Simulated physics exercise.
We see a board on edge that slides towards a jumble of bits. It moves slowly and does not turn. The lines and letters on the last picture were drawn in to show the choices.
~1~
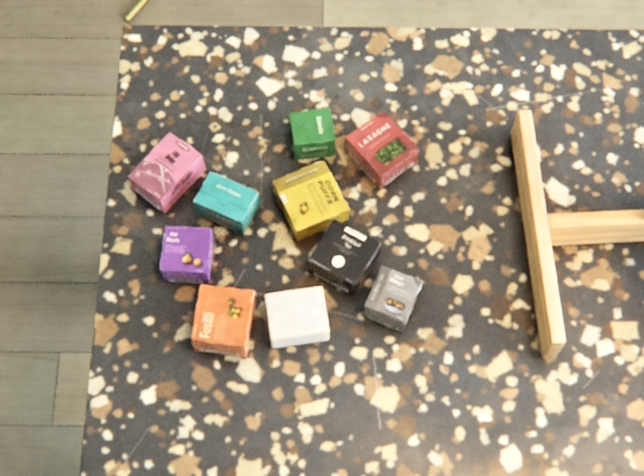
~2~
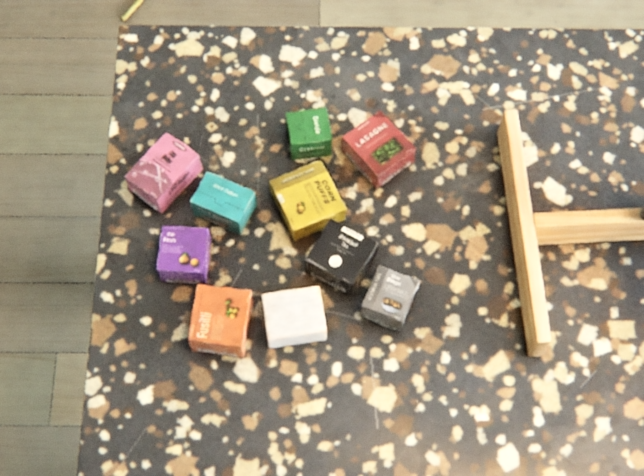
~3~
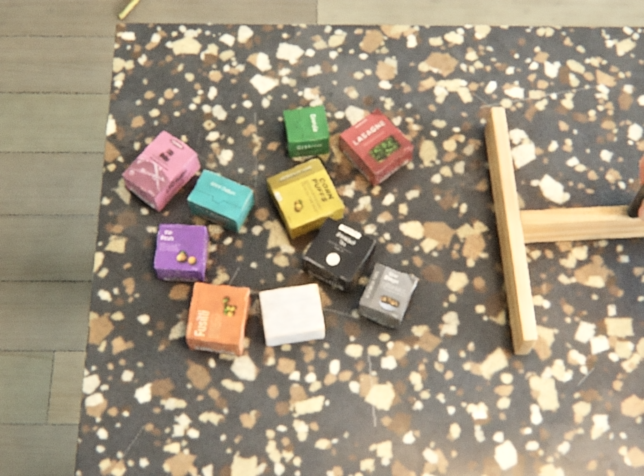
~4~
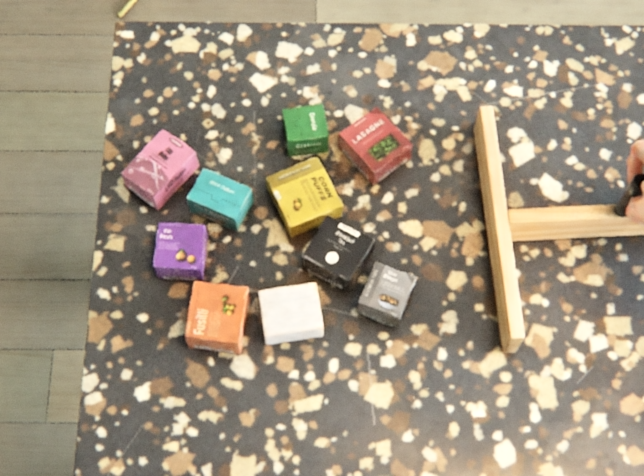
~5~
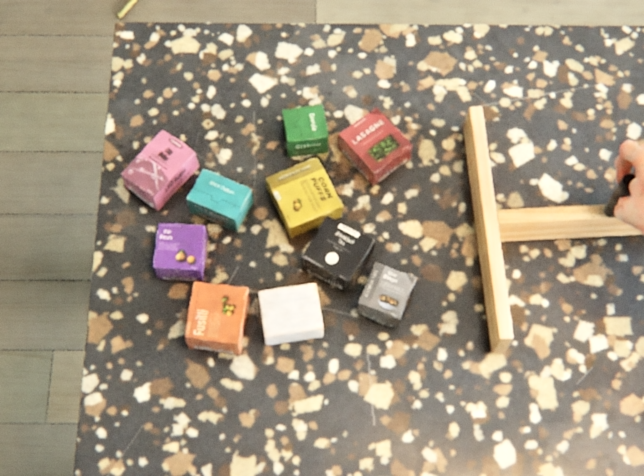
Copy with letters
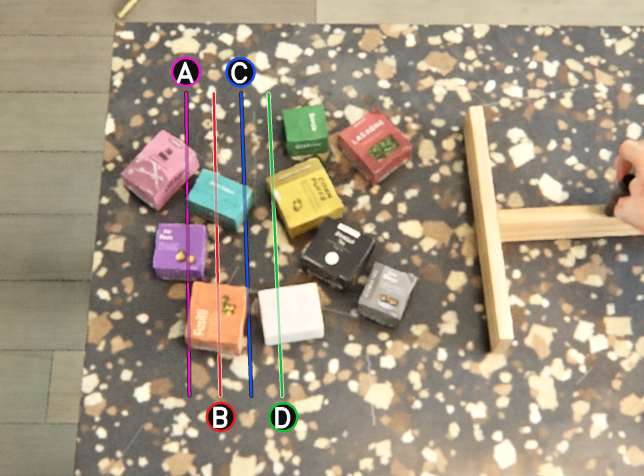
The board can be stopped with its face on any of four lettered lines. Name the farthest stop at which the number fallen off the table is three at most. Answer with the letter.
Up to line A.
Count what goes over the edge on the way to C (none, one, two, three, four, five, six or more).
The count is none.
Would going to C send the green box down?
No.
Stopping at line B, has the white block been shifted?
Yes.
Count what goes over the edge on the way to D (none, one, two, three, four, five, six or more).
In all, none.
On the copy, A at (188, 235); B at (217, 235); C at (246, 235); D at (275, 235).
On A. First, board (381, 216); green box (271, 123); red packet (330, 140).
Then, board (271, 216); orange box (137, 321); pink box (156, 168).
Finally, board (189, 215); orange box over the edge; purple packet over the edge; three fallen.
By contrast, B is within the limit but short; C is within the limit but short; D is within the limit but short.
